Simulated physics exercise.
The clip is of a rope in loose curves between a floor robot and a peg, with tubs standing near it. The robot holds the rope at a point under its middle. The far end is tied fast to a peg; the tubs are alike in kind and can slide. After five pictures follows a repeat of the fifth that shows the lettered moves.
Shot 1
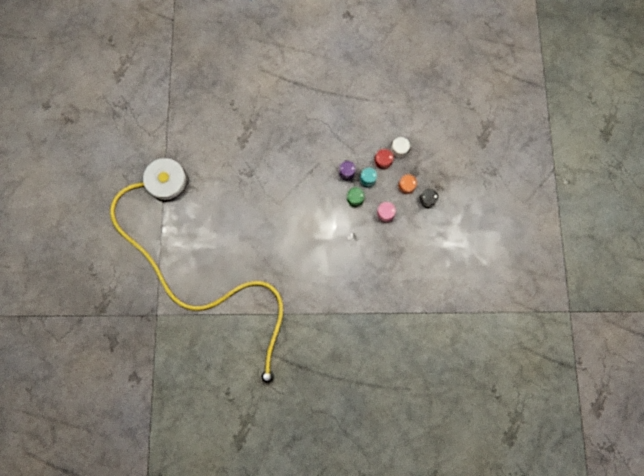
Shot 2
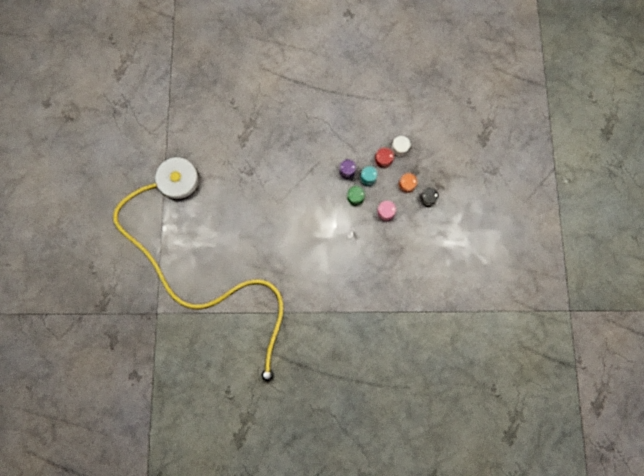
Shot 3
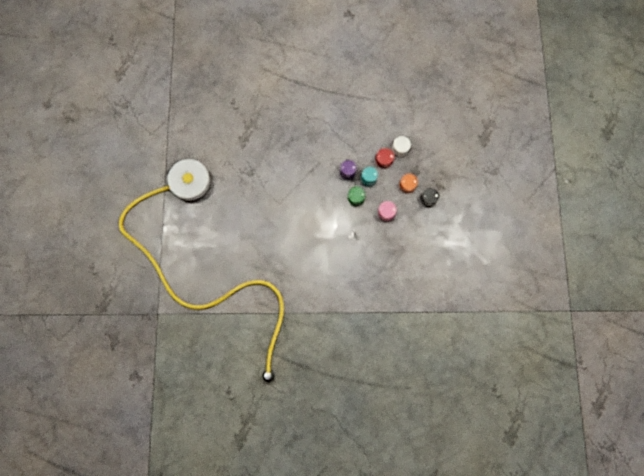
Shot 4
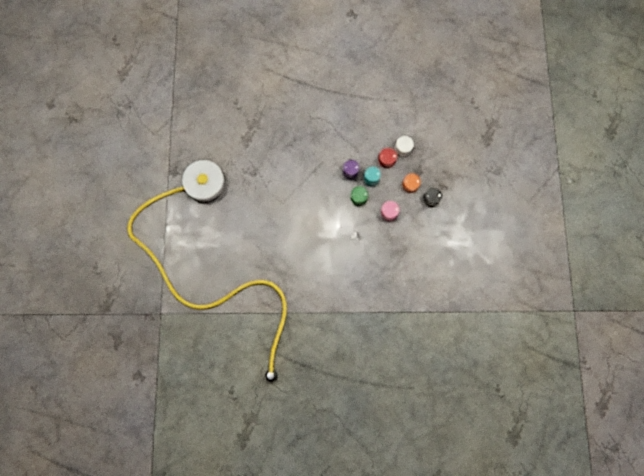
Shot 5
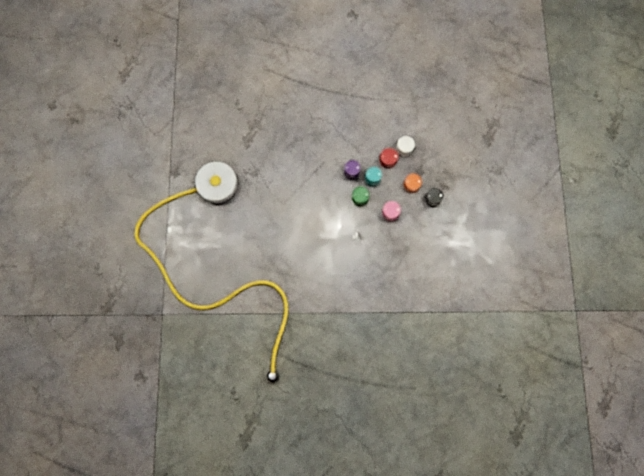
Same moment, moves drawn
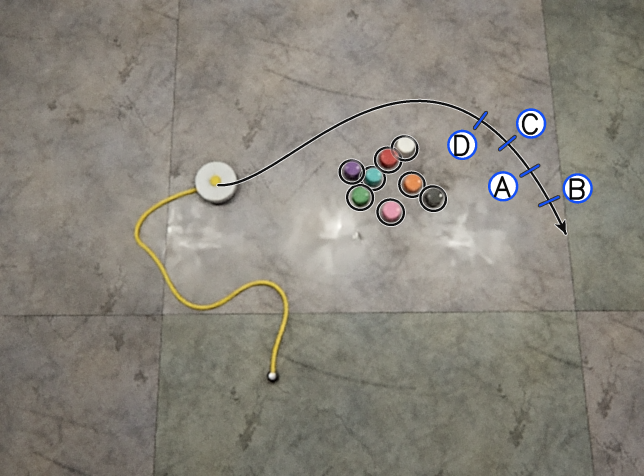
In this clip, a round grey robot attached to a curving yellow rope moves slowly a short way to the right across a tiled floor, shifting the rope's near curve, while the rope's far end and a cluster of colourful tubs stay put.
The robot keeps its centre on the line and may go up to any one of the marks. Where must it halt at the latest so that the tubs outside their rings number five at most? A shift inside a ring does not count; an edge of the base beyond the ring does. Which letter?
C is the last stop within the limit.
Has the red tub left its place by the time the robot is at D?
No.
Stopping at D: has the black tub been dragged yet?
No.
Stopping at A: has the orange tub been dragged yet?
Yes.
On the copy, A at (530, 171); B at (549, 201); C at (507, 143); D at (480, 120); the route from (218, 185) via (414, 101) to (566, 234).
On C. First, robot (320, 133).
Then, robot (423, 98).
Finally, robot (510, 140); turquoise tub (383, 176); red tub (398, 168); white tub (415, 163); purple tub (370, 184); four over the rings.
By contrast, A has six over the rings; B has eight over the rings; D is within the limit but short.
